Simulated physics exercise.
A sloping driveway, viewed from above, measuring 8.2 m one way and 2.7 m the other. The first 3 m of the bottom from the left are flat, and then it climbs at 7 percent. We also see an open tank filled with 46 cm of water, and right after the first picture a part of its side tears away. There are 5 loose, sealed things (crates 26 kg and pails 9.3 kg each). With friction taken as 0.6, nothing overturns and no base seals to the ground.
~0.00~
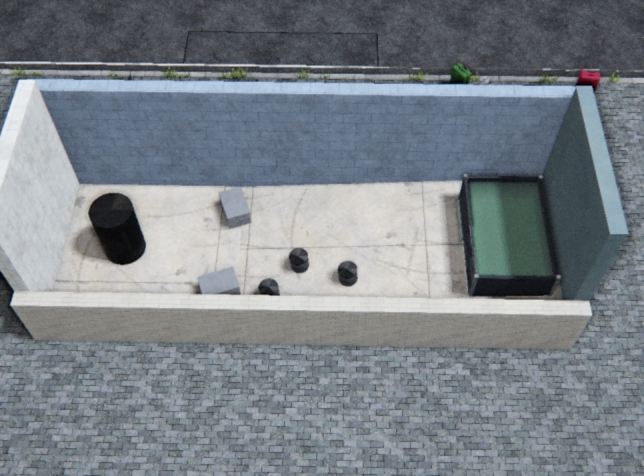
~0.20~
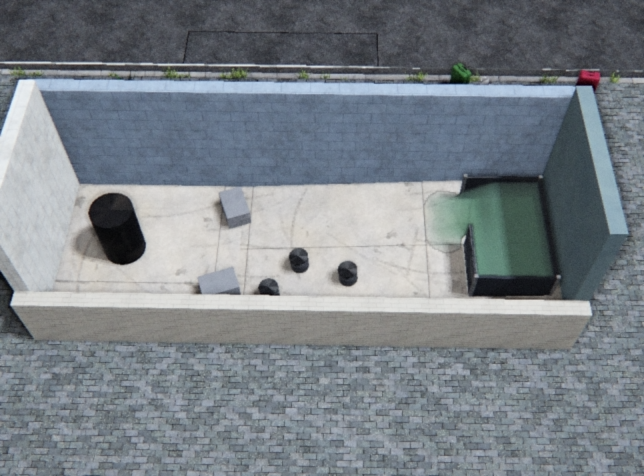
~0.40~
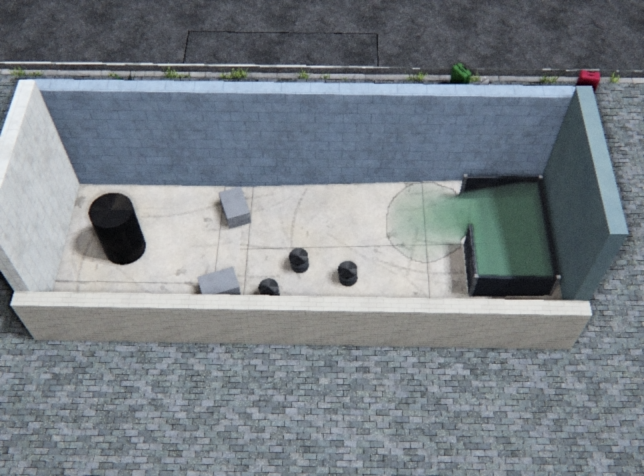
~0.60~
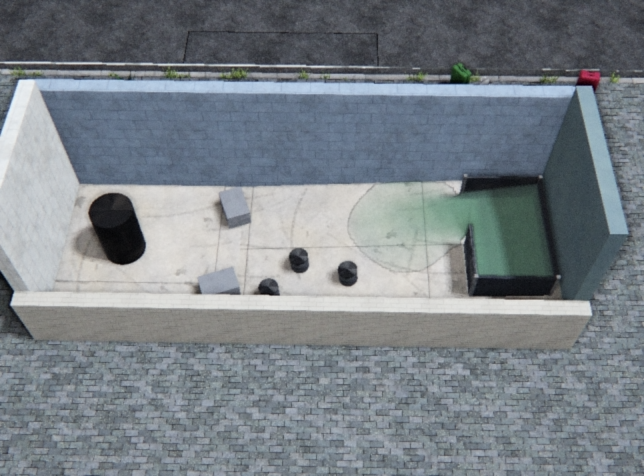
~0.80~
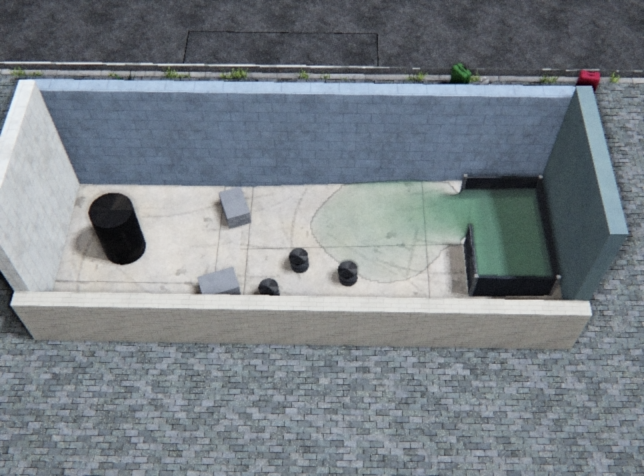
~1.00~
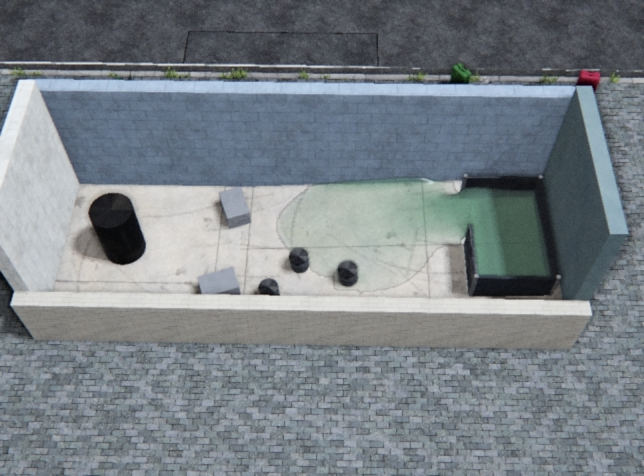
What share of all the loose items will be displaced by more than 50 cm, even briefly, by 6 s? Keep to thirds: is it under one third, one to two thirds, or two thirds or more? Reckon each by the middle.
The share is one to two thirds.
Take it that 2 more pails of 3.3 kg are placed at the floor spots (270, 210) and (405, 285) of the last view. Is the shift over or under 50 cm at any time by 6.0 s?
Respectively higher and lower.
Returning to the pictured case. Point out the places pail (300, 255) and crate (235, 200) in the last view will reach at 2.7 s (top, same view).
I'd say close to (242, 264) and close to (150, 220).
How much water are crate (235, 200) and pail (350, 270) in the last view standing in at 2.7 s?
Around 10 cm and 3 cm.
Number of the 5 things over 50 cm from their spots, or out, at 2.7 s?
2.
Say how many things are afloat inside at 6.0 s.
1 at that moment.
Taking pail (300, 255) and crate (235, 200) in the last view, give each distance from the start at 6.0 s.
Distances, as listed: 150 cm then 250 cm.
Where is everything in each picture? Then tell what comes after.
A crate at (234, 202), on the bottom; a crate at (218, 282) rests on the ground; water covers 2.3 m2; 0 of 5 have shifted, in the first picture.
A crate at (234, 202) rests on the ground; a crate at (218, 282), on the bottom; water covers 3.0 m2; 0 of 5 have shifted, in the second picture.
A crate at (234, 202), on the bottom; a crate at (218, 282) rests on the ground; 4.0 m2 under water; 0 of 5 have shifted, in the third picture.
A crate at (234, 202), on the bottom; a crate at (218, 282) rests on the ground; water covers 5.1 m2; 0 of 5 have shifted, in the fourth picture.
A crate at (234, 202) rests on the ground; a crate at (218, 282) rests on the ground; 6.3 m2 under water; 0 of 5 have shifted, in the fifth picture.
A crate at (234, 202), on the bottom; a crate at (218, 282), on the bottom; 7.4 m2 under water; 0 of 5 have shifted, in the sixth picture.
After 1.4 s 0 of 5 are over 50 cm from their spots; 0 afloat.
After 2.7 s 2 of 5 are over 50 cm from their spots; 0 afloat.
After 4.2 s 2 of 5 are over 50 cm from their spots; 1 afloat.
After 6.0 s 2 of 5 are over 50 cm from their spots, and 2 have been at some point; 1 afloat.
